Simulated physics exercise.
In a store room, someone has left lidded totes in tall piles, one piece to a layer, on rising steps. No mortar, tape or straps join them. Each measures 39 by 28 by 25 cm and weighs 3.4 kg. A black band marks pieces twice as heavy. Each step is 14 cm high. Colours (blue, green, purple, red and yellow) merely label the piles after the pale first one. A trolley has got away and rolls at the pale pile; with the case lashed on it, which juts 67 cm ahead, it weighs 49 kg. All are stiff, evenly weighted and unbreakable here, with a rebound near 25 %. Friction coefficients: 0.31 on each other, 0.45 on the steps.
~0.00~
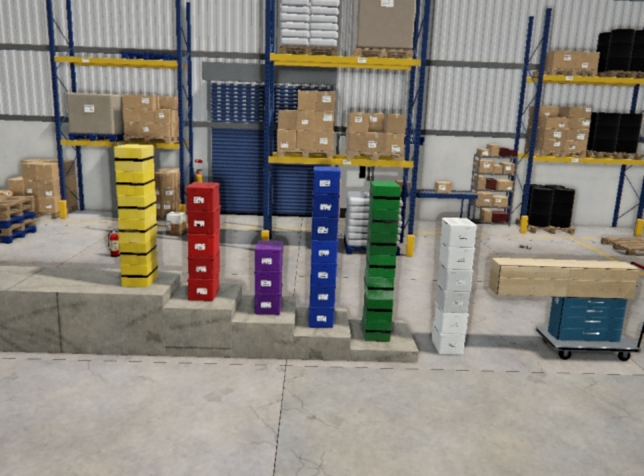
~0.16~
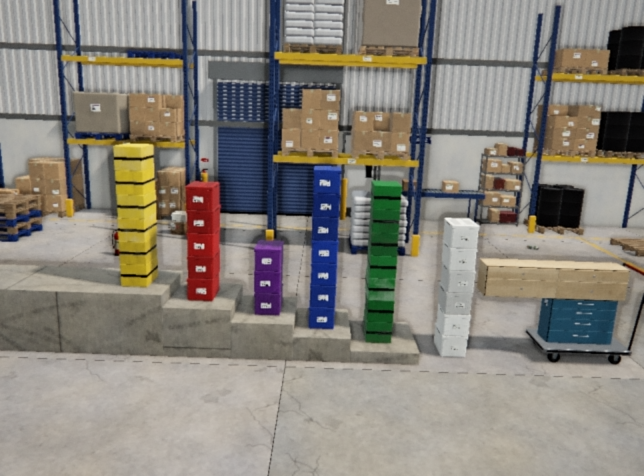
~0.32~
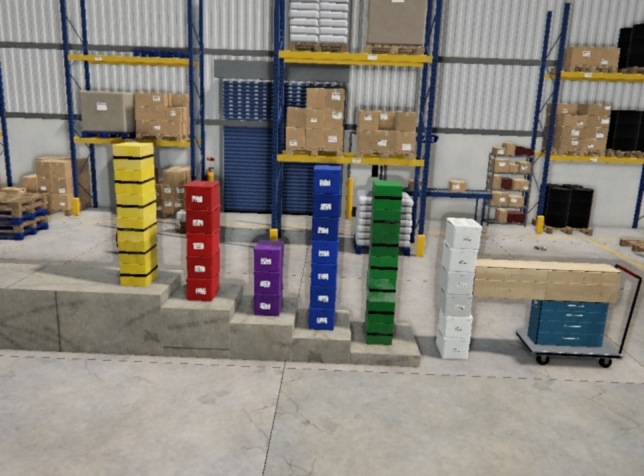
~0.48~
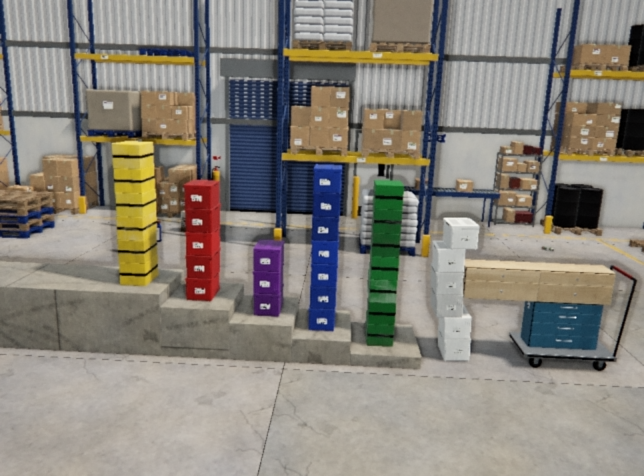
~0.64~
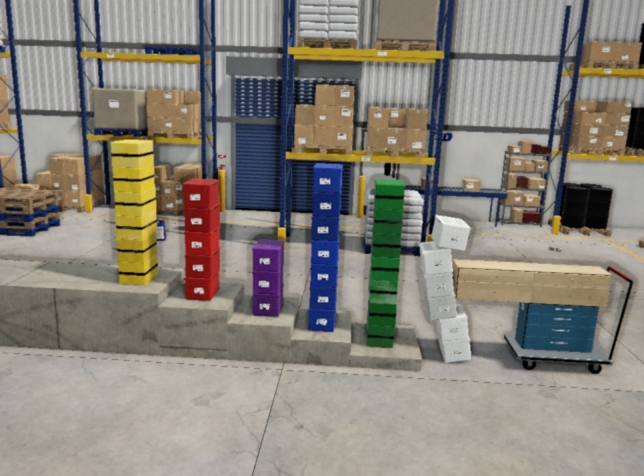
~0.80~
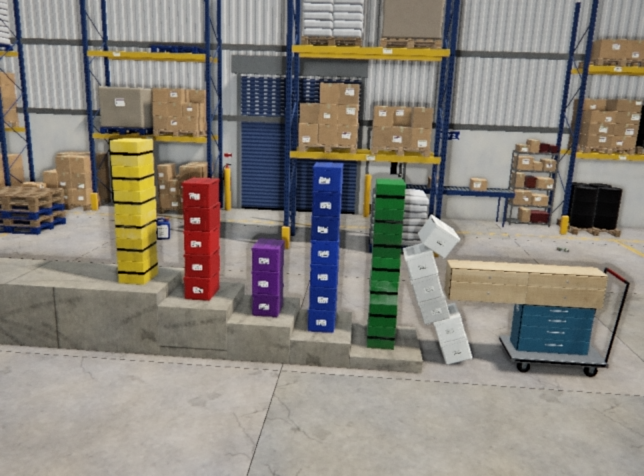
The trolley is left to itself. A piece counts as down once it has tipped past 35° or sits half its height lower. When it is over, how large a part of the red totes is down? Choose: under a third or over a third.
It comes to over a third.
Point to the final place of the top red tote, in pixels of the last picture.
Around (118, 218).
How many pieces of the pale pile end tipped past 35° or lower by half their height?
The count is 6.
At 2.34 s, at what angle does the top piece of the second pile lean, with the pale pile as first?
Roughly 20° from upright.
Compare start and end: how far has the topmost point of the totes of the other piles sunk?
About 70 cm.
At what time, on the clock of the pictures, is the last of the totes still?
Near 5.5 s.
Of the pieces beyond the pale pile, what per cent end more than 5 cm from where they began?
Shifted: 95 per cent.
After 2.34 s, 6 of the pale pile down; none of the 5 red totes down (0 of 28 in all colours); top red tote unmoved; top green tote leaning 18°.
After 3.04 s, 6 of the pale pile down; none of the 5 red totes down (10 of 28 in all colours); top red tote leaning 6°; top blue tote leaning 40°, 19 cm lower.
After 4.30 s, 6 of the pale pile down; 4 of the 5 red totes down (26 of 28 in all colours); top red tote leaning 31°, 26 cm lower; top blue tote leaning 57°, 62 cm lower.
At rest (5.7 s), 6 of the pale pile down; 4 of the 5 red totes down (26 of 28 in all colours); top red tote 33 cm lower; top yellow tote on its side. That is 80 per cent. As the last picture would show them, middles, top red tote near (118, 218).
